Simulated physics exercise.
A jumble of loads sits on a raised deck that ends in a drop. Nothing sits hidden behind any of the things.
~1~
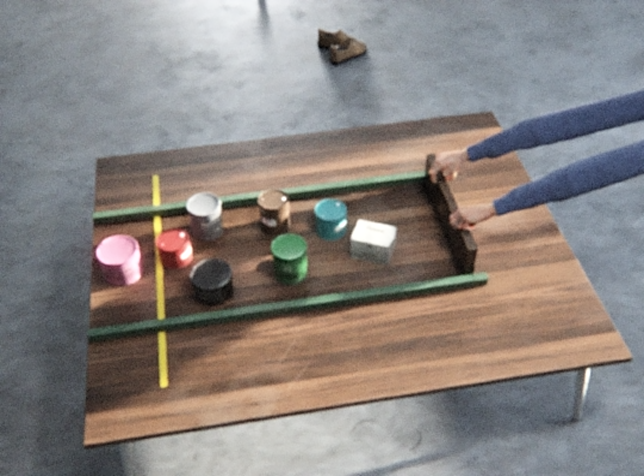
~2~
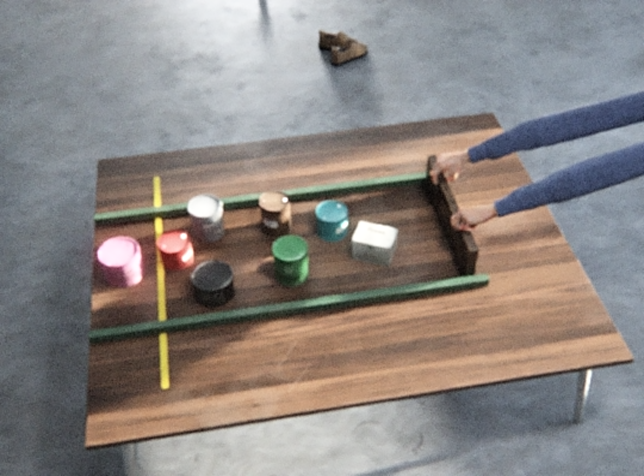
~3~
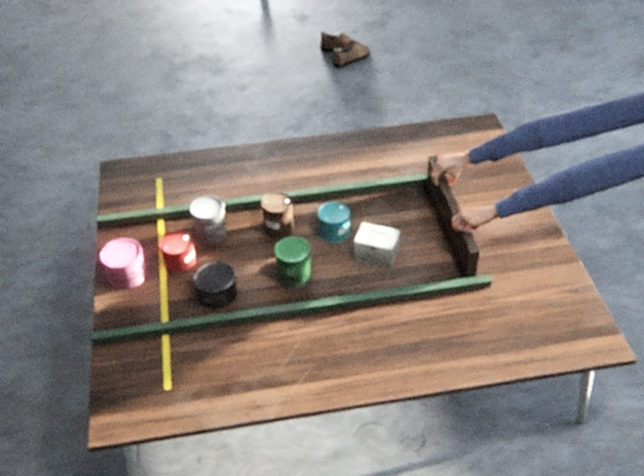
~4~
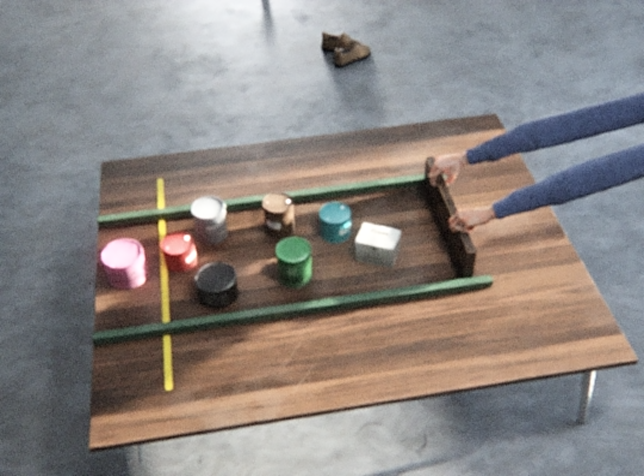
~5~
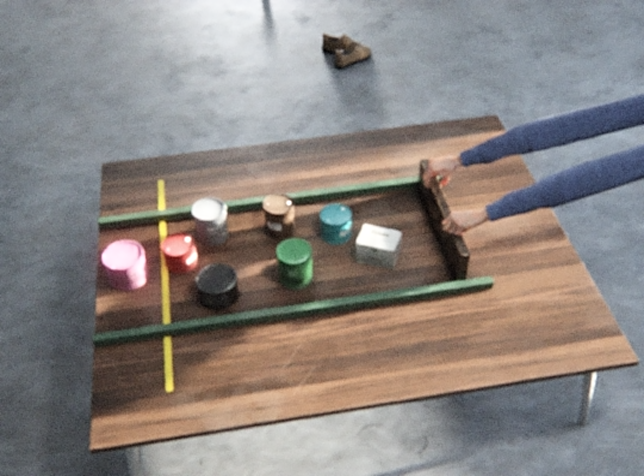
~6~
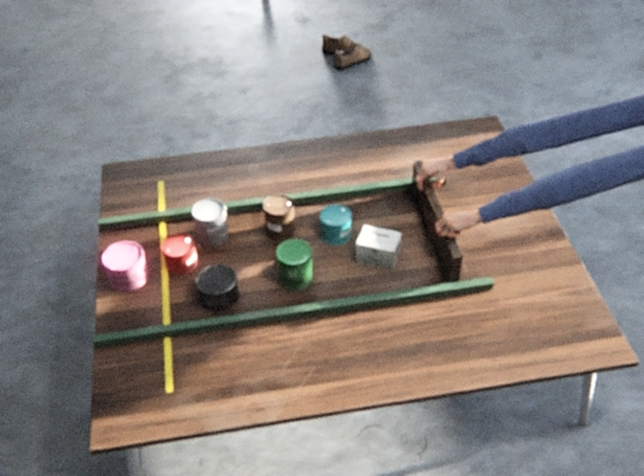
On a wooden table, two hands holding a dark plank slide it slightly left between green strips toward several still, colourful pails.
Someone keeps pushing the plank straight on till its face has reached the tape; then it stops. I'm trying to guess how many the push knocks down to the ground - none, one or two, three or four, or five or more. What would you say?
The fall count stops at one or two.
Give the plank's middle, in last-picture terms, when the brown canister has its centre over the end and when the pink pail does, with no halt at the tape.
The middle is at (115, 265) when it's the brown canister, and at (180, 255) when it's the pink pail.
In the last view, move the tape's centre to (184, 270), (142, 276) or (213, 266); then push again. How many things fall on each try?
The three tries give 0, 4 and 0.
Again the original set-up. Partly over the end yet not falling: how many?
I'd say 1 of them.
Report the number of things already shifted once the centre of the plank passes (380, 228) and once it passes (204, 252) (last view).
That makes 1 at the first spot and 8 at the second.
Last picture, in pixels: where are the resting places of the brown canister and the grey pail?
The brown canister comes to rest close to (146, 227), while the grey pail rests close to (117, 240).
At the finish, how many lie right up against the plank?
Number: 3.
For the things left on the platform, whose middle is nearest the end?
The green pail is foremost.
Early on, none off yet; pink pail at rest near (126, 267); red canister at rest near (179, 254); black pail at rest near (218, 288).
A while later, none off yet; pink pail at rest near (126, 267); red canister at rest near (179, 254); black pail travelled a little near (197, 293).
Further along, none off yet; pink pail at rest near (126, 267); red canister travelled a little near (170, 259); black pail travelled well along near (129, 311).
Finally, the number that fall off is one or two; lost, black pail and pink pail.
